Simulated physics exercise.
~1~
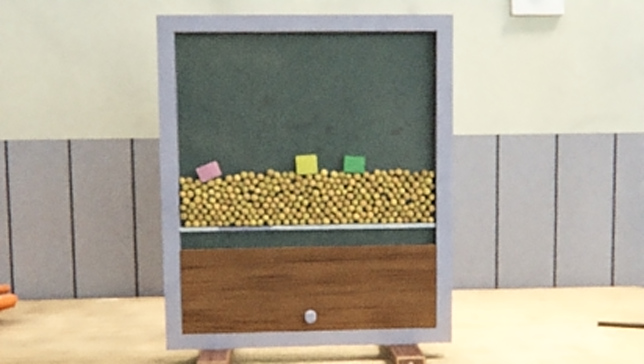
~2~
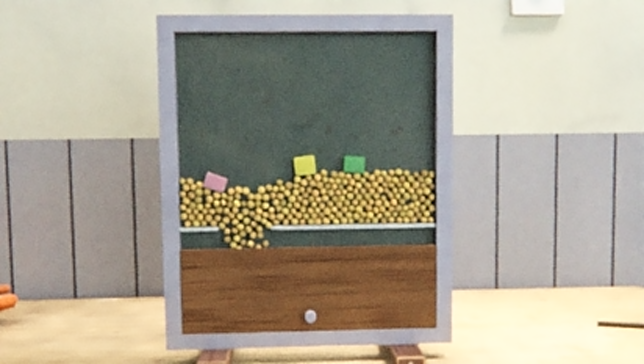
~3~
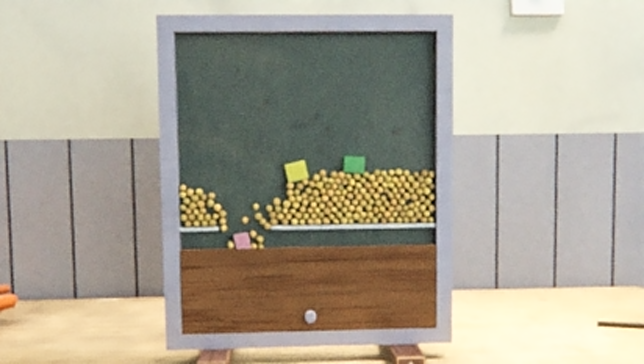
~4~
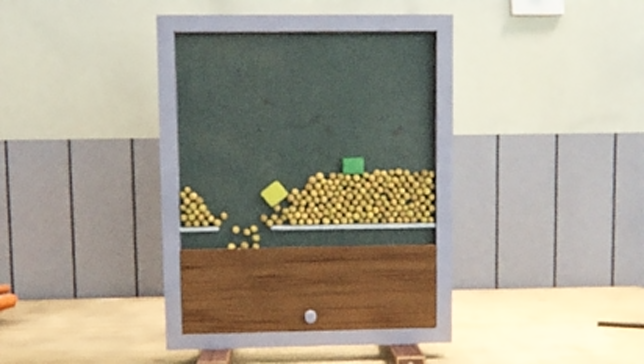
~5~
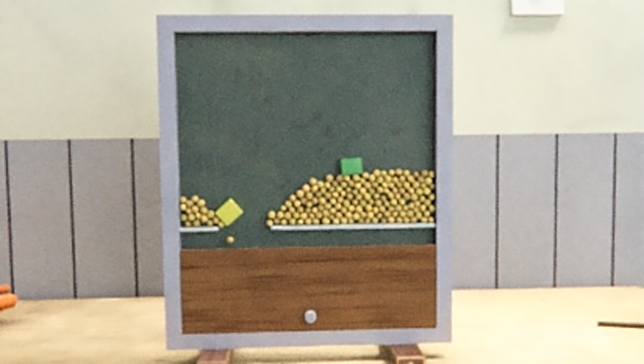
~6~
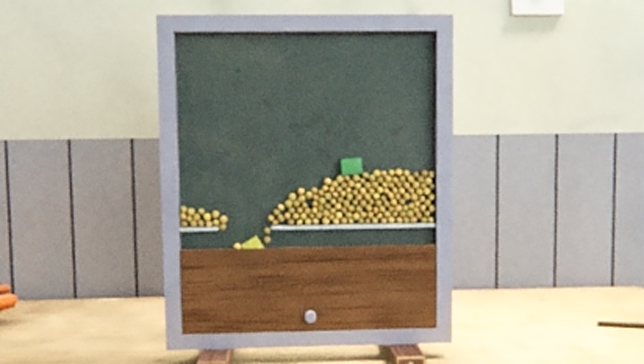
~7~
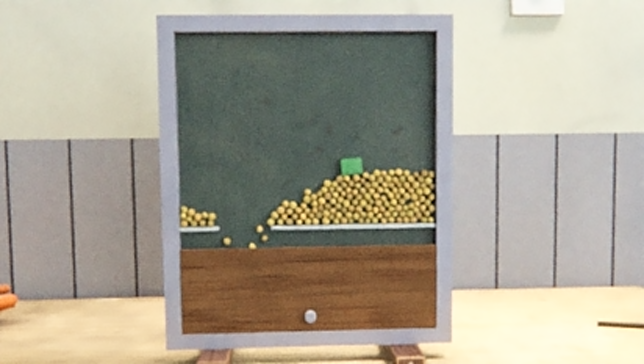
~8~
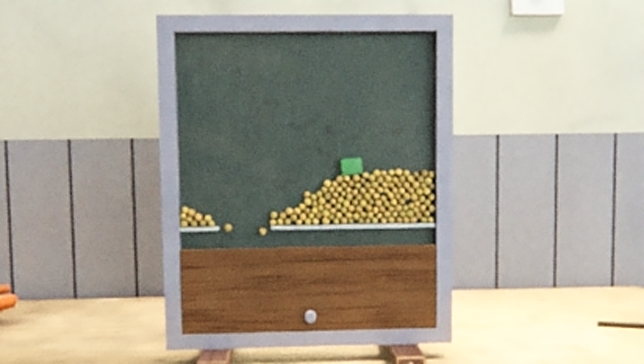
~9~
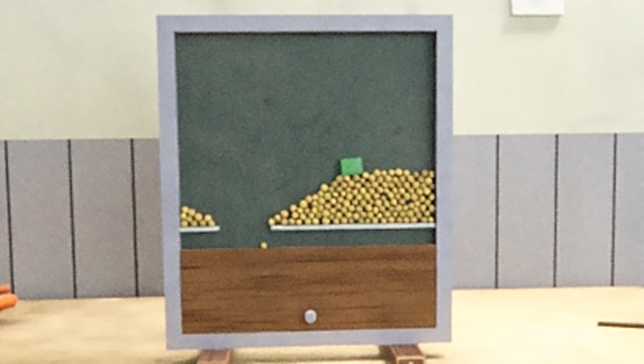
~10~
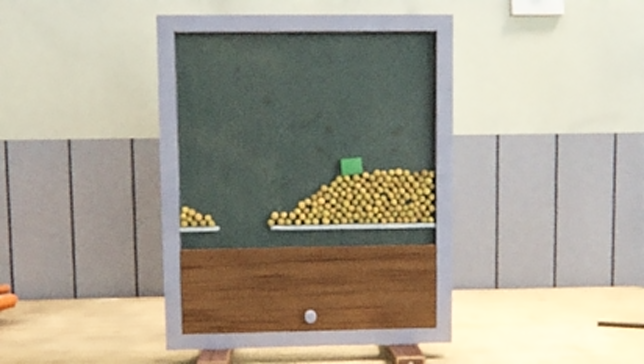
Beads in a case drain down, pink then yellow blocks drop, and the green stays.
